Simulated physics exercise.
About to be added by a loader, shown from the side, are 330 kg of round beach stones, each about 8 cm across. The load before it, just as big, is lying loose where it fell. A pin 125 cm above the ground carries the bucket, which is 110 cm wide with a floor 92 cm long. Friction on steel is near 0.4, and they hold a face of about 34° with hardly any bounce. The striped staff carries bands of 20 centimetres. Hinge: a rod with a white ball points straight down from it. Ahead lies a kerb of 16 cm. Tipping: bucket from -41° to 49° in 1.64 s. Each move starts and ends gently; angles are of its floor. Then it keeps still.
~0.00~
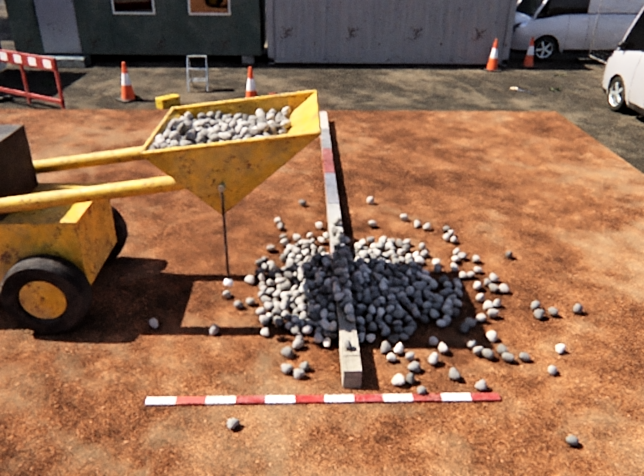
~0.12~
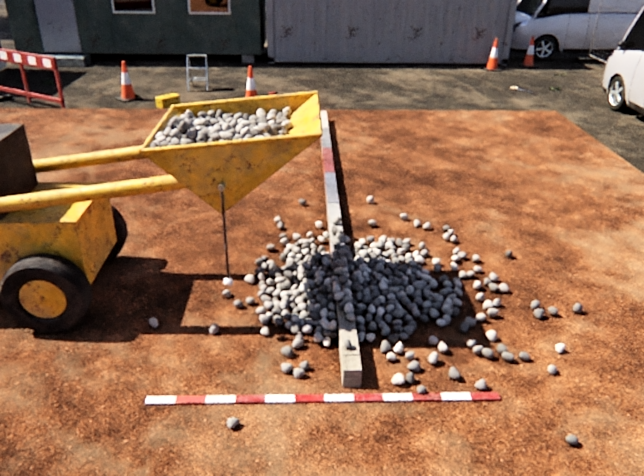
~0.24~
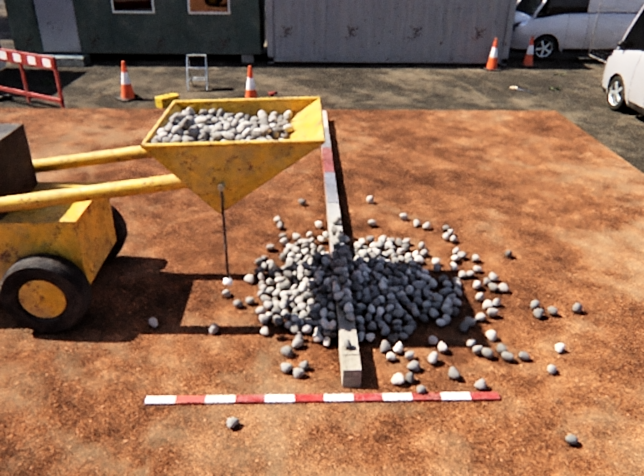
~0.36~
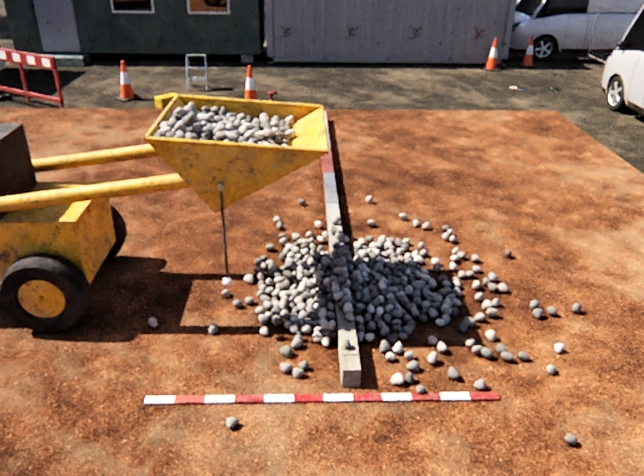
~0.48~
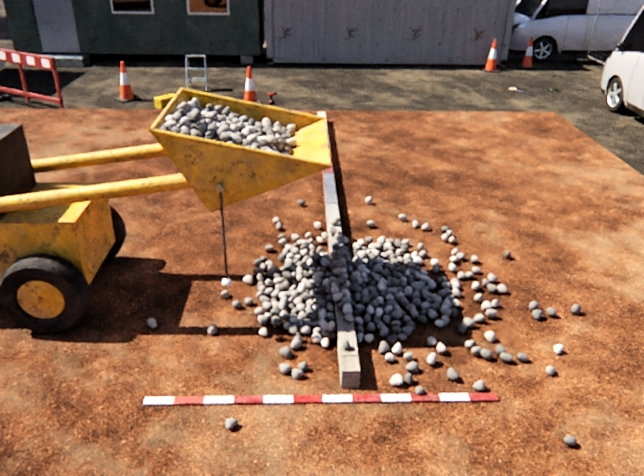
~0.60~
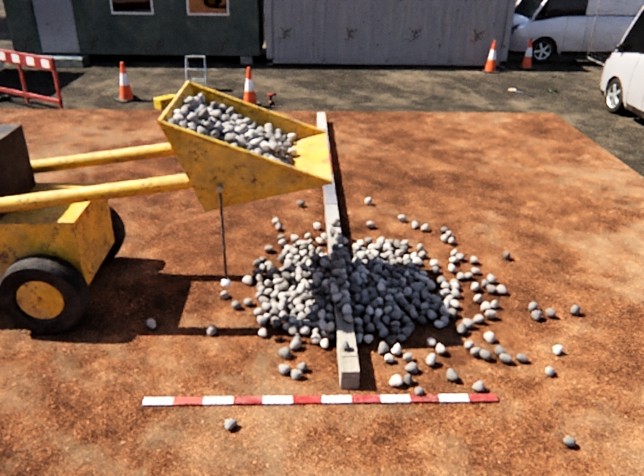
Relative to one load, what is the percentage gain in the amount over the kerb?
A gain of about 29 per cent.
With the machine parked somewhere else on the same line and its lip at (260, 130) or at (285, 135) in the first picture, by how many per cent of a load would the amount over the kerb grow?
I'd guess close to 0 per cent first and close to 5 per cent second.
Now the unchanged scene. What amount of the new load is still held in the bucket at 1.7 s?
Around 10 in a hundred.
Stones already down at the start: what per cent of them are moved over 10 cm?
Estimate: 20 %, roughly.
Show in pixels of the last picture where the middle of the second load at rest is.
They settle centred around (317, 281).
After 1.2 s the floor is at 35°; in per cent of one load, 97 in the bucket, 50 on this side of the kerb, 54 over the kerb; the foremost stones are at (538, 311).
After 1.7 s the floor is at 49°; in per cent of one load, 11 in the bucket, 122 on this side of the kerb, 67 over the kerb; the foremost stones are at (538, 311).
After 2.1 s the floor is at 49°; in per cent of one load, 0 in the bucket, 119 on this side of the kerb, 81 over the kerb; the foremost stones are at (538, 311).
After 4.7 s the floor is at 49°; in per cent of one load, 0 in the bucket, 117 on this side of the kerb, 83 over the kerb; the foremost stones are at (538, 311). Net gain over the kerb, 29.
